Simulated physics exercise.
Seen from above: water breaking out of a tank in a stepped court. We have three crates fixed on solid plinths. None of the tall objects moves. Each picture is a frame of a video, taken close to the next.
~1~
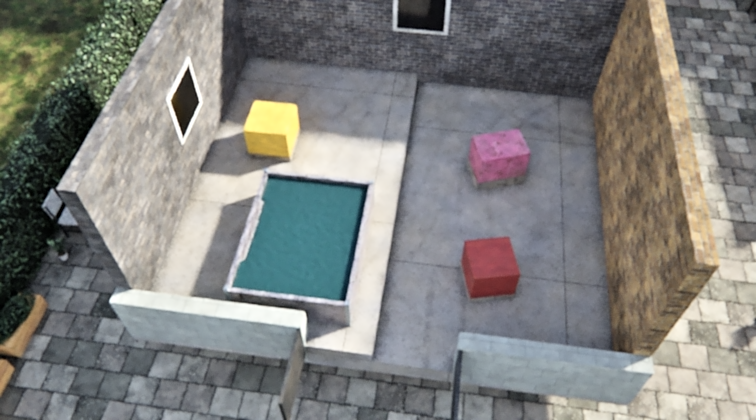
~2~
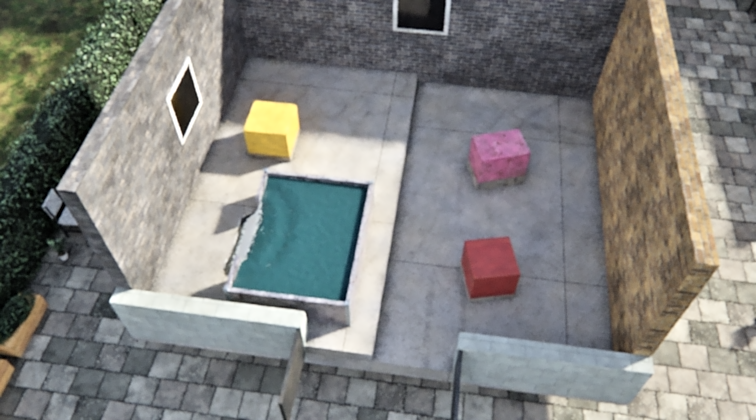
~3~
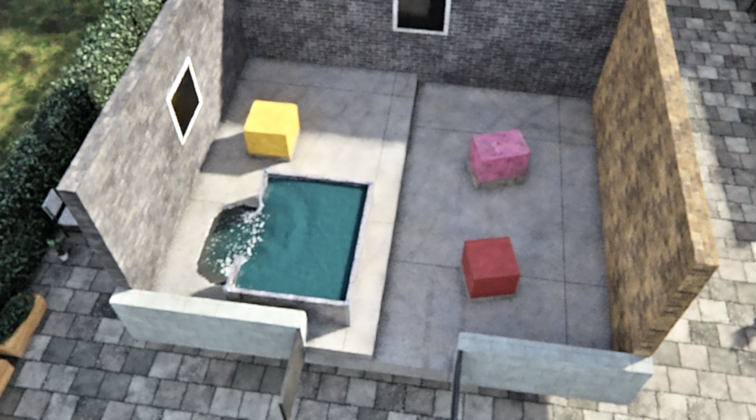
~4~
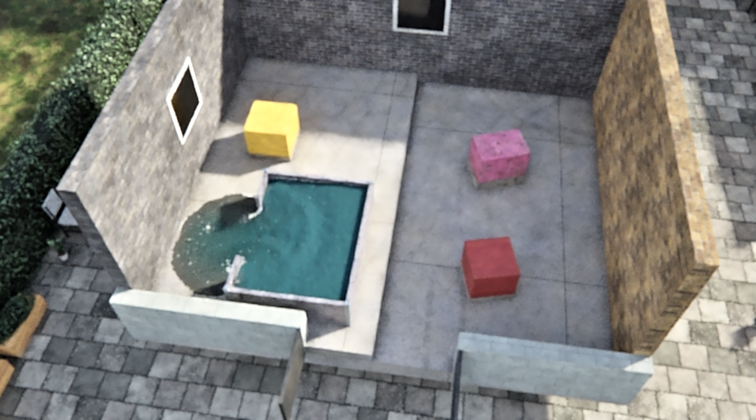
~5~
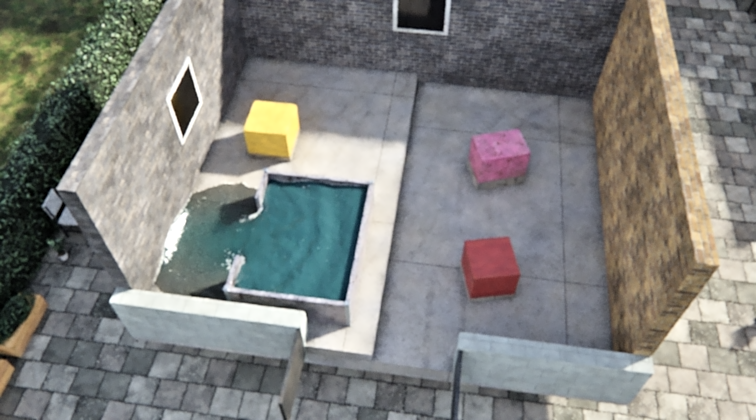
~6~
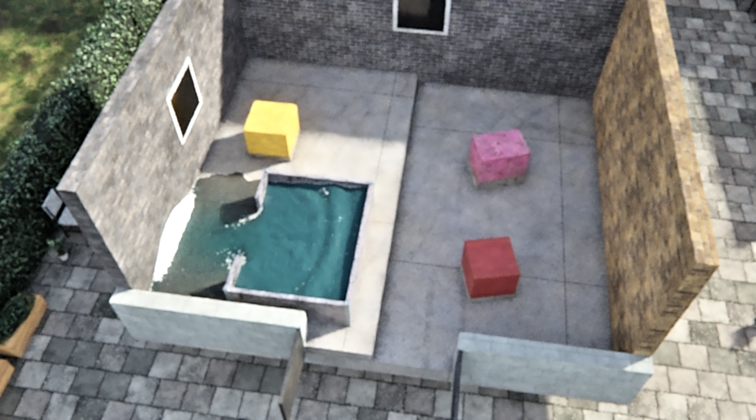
In a walled court, water bursts from a tank's left side and spreads to the left wall.
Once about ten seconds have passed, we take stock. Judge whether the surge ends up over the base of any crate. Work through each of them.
In order: The yellow crate is not above the water, the pink crate stays above the water, the red crate stays above the water.
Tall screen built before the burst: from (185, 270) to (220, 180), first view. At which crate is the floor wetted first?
I'd go with the yellow one.
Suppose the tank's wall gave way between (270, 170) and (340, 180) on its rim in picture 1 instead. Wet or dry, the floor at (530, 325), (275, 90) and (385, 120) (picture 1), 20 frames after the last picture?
In sequence: Untouched, inundated, inundated.
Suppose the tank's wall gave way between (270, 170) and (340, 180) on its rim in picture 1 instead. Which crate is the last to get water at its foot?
The crate marked red comes last.
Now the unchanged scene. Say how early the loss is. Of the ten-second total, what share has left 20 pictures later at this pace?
My reading is near 20 per cent.
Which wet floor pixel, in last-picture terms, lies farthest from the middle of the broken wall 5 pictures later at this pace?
Pixel estimate: (218, 132).
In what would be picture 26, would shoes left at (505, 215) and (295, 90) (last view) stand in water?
Result, in sequence: Unwetted; waterlogged.
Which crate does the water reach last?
Pick: The red-painted one.
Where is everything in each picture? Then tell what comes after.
The first picture shows the tank at (304, 236) is whole and still.
In the second picture, the front is at a hidden place, out from the gap at (254, 241).
In the third picture, the front is at (220, 218), out from the gap at (254, 242).
In the fourth picture, water pours out at (254, 242) and has run to (186, 227).
In the fifth picture, water pours out at (254, 242) and has run to (190, 200).
In the sixth picture, water pours out at (254, 241) and has run to (197, 183).
A moment on, water covers 10 % of the floor; the yellow crate not reached, the pink crate not reached, the red crate not reached.
Next, water covers 20 % of the floor; the yellow crate water round its plinth, the pink crate not reached, the red crate not reached.
Then, water covers 30 % of the floor; the yellow crate water round its plinth, the pink crate not reached, the red crate not reached.
Later, water covers 55 % of the floor; the yellow crate water round its plinth, the pink crate water round its plinth, the red crate not reached.
In the end, water covers 80 % of the floor; the yellow crate was topped, the pink crate stayed above the water, the red crate stayed above the water.
